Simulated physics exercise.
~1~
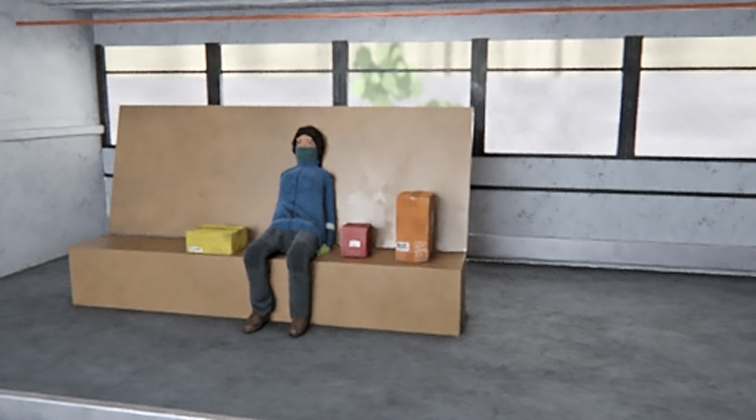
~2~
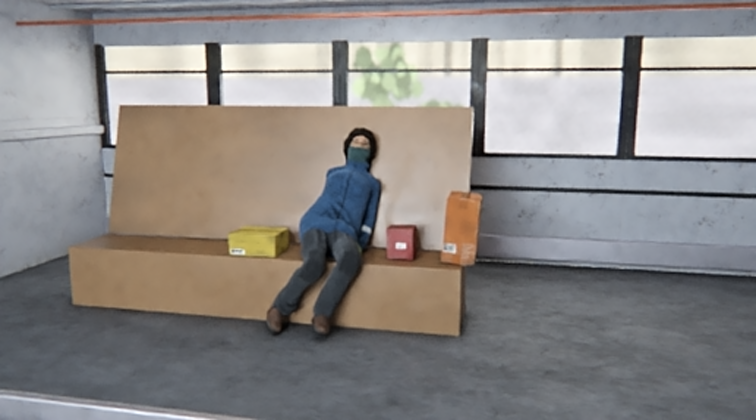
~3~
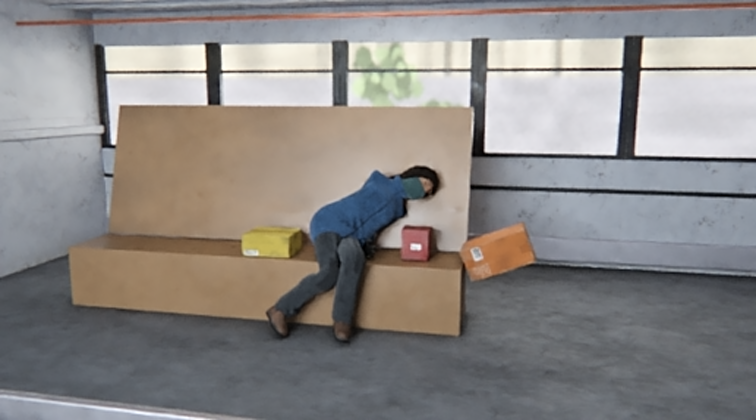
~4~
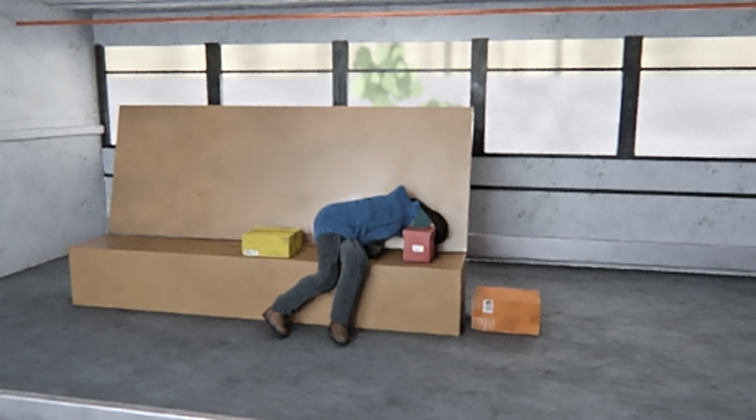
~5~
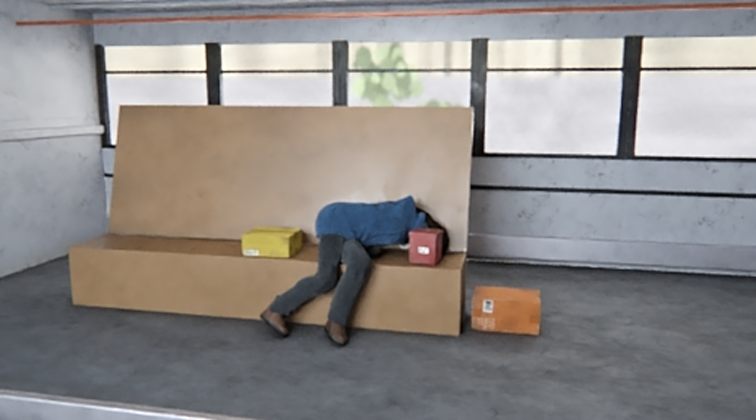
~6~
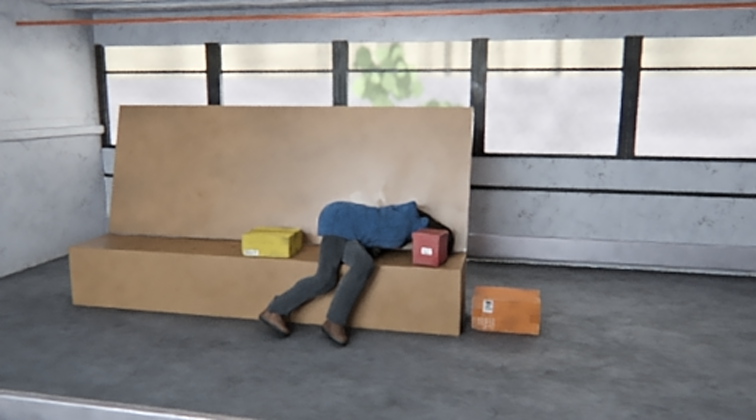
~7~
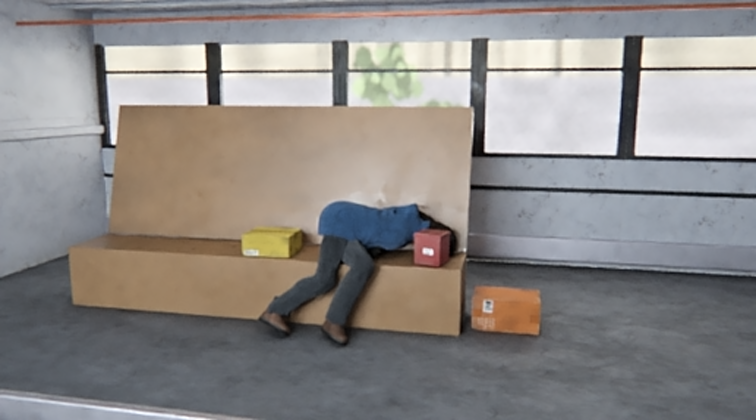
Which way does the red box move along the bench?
The red box slides to the right, toward the near end of the bench, and stays on the seat.
